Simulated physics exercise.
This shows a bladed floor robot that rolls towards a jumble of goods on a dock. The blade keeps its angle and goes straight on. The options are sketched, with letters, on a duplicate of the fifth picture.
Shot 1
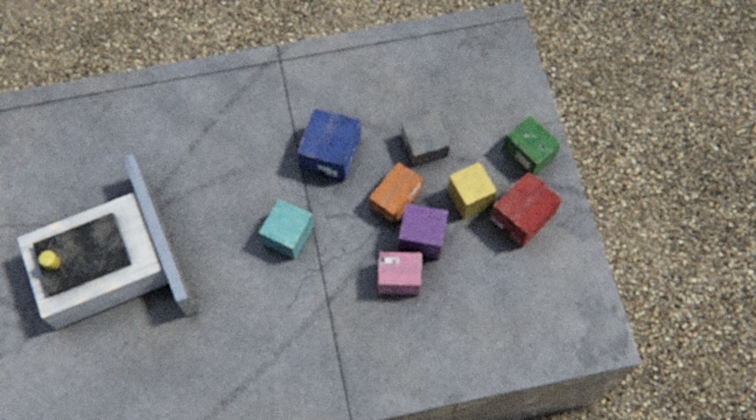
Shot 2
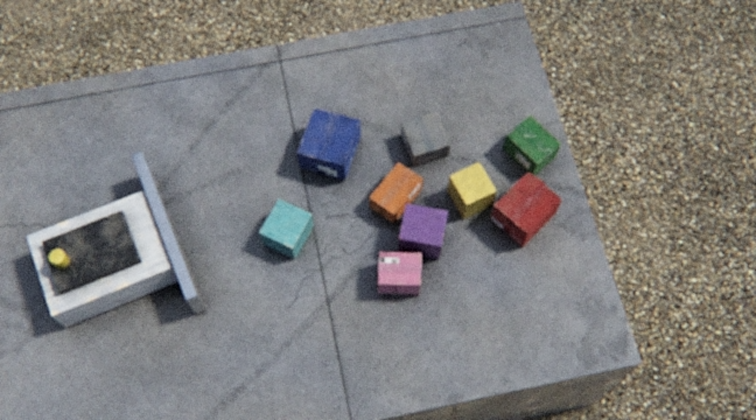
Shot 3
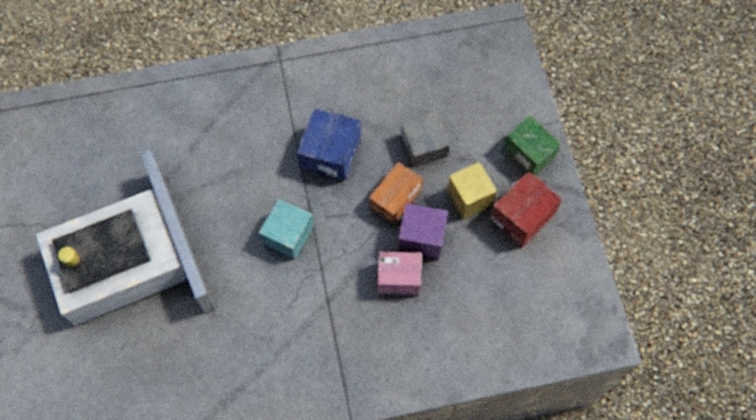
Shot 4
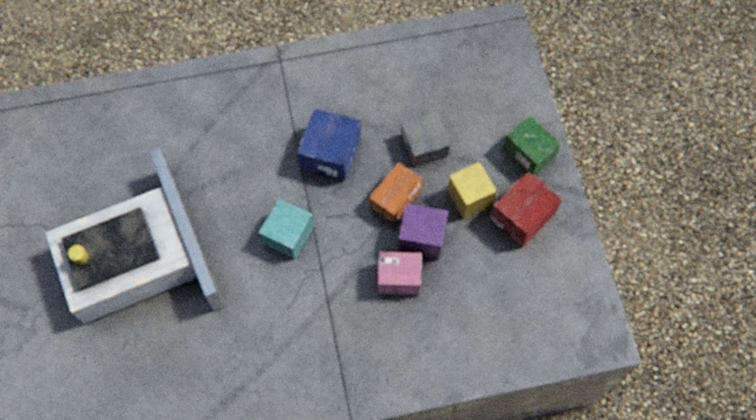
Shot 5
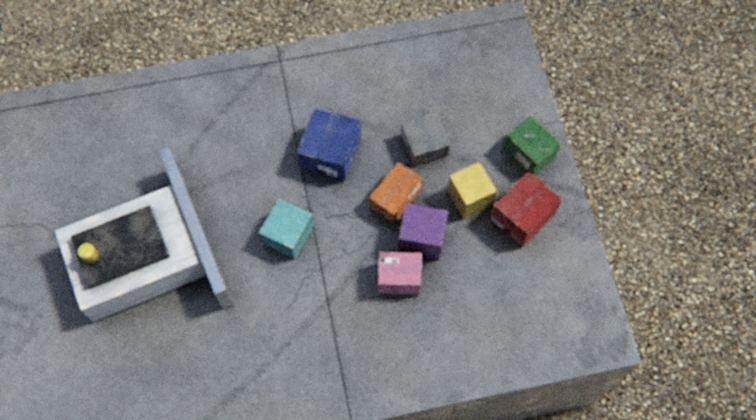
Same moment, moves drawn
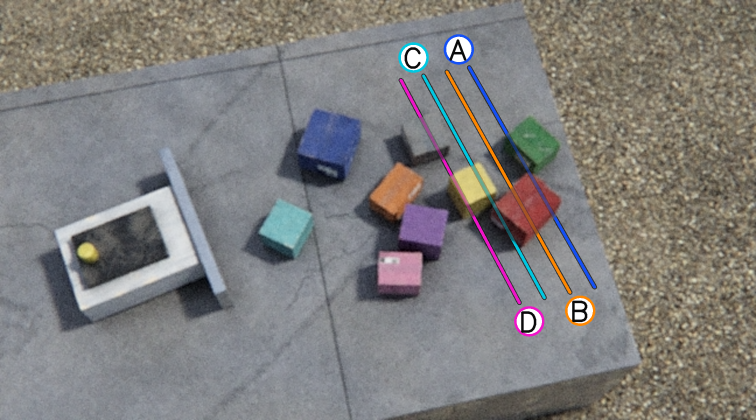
A white robot with a wide gray blade on its front crept a short way to the right across a gray slab, while the scattered colored boxes in front of it stayed still.
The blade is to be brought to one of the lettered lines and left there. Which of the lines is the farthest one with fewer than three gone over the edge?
Stop at B.
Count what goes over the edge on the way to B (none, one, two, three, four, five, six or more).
Two.
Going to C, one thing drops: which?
The green box goes over.
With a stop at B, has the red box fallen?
By then, yes.
On the marked copy, A at (529, 172); B at (505, 176); C at (481, 181); D at (457, 186).
Taking B. A third of the way, robot (244, 220); turquoise crate (338, 205); green box (531, 146).
Two thirds of the way, robot (358, 198); yellow crate (488, 187); orange parcel (476, 162).
When it is over, robot (447, 181); green box over the edge; red box over the edge; two fallen.
As for the rest, A drops four; C is within the limit but short; D is within the limit but short.
